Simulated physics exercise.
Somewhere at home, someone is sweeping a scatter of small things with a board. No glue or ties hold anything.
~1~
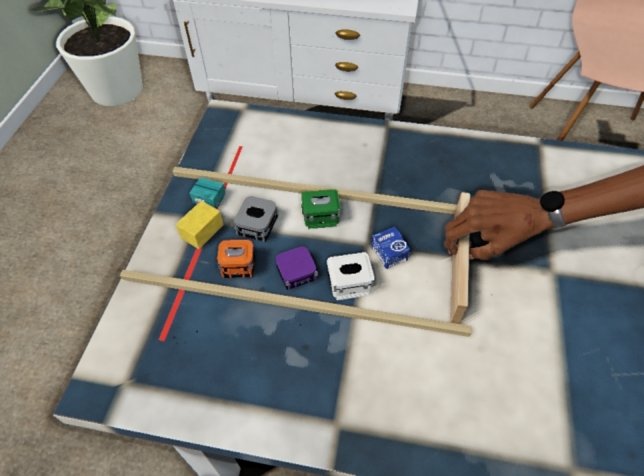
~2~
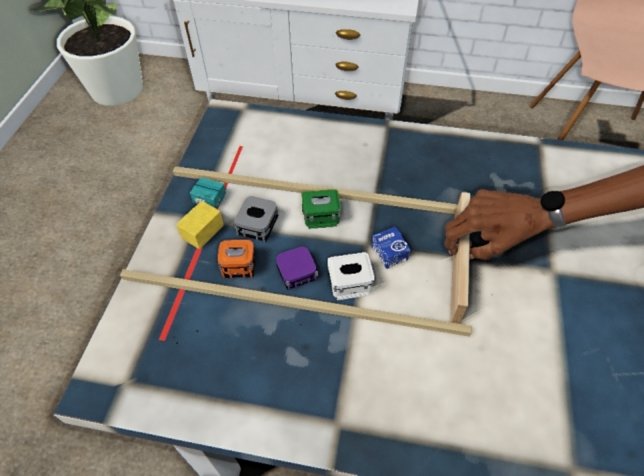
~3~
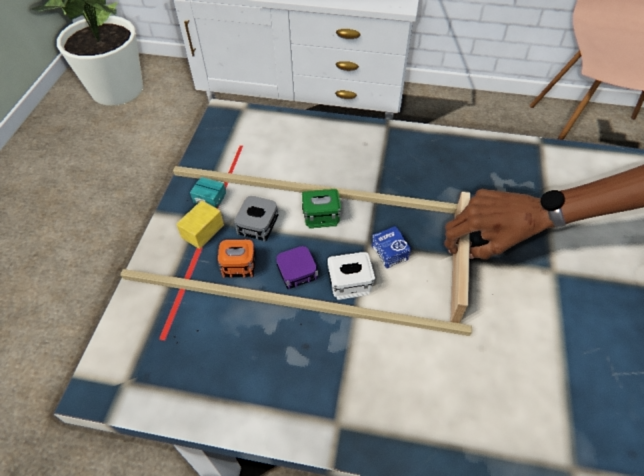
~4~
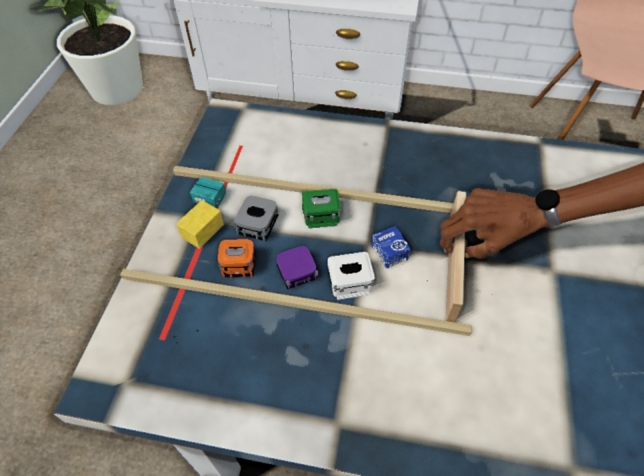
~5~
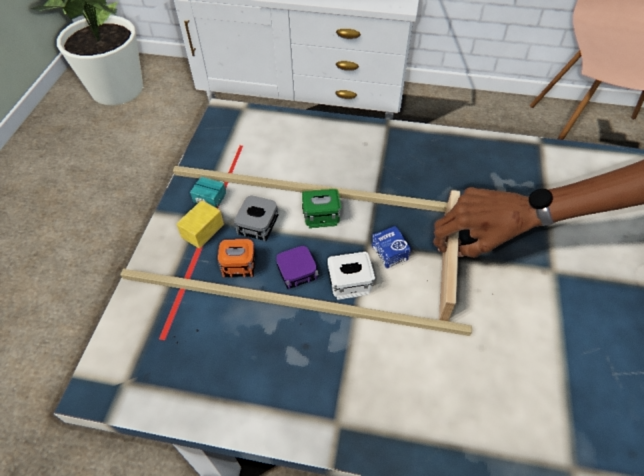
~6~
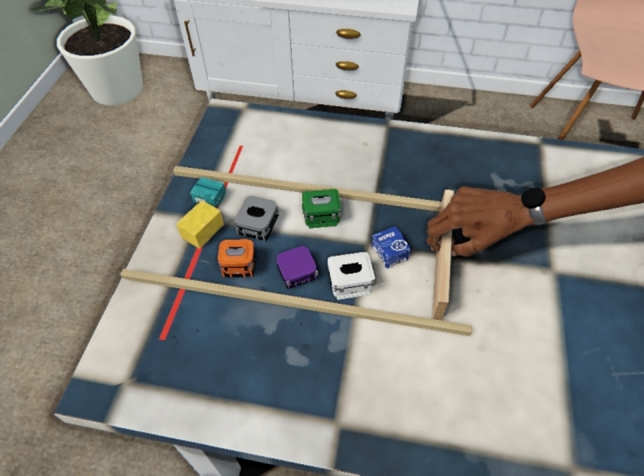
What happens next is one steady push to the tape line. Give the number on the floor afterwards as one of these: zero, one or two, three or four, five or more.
On the floor afterwards: One or two.
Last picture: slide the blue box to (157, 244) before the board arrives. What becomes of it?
Well, from there it does not stay.
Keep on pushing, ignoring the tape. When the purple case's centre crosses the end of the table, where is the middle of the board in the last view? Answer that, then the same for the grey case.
Middle: Roughly (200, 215); roughly (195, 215).
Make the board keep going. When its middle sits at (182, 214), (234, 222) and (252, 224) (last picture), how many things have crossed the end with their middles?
5, 0 and 0.
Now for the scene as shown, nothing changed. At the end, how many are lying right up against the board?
Number: 3.
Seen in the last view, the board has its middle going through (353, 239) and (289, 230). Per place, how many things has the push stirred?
First 3, then 7.
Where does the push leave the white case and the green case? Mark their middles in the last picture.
White case: About (177, 243); green case: About (202, 186).
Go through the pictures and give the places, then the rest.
Turquoise box (208, 193); yellow block (200, 225); orange case (237, 259); board (460, 256); tape (207, 229), in the first frame.
Yellow block (201, 225); white case (350, 276), in the second frame.
Orange case (237, 259); grey case (257, 218), in the third frame.
Turquoise box (209, 193); blue box (391, 247), in the fourth frame.
Yellow block (201, 224); board (450, 253), in the fifth frame.
Turquoise box (209, 193); yellow block (201, 224); orange case (237, 258); board (443, 252); tape (207, 229), in the sixth frame.
A little later, none off yet; turquoise box at rest near (209, 193); yellow block at rest near (201, 224); orange case at rest near (237, 258).
Next, none off yet; turquoise box at rest near (209, 193); yellow block moving near (198, 223); orange case shifted about its own width near (205, 250).
Later still, none off yet; turquoise box shifted a little near (205, 186); yellow block shifted about its own width near (161, 219); orange case shifted well along near (144, 243).
When it is over, the number that fall off is one or two; down, orange case and yellow block.
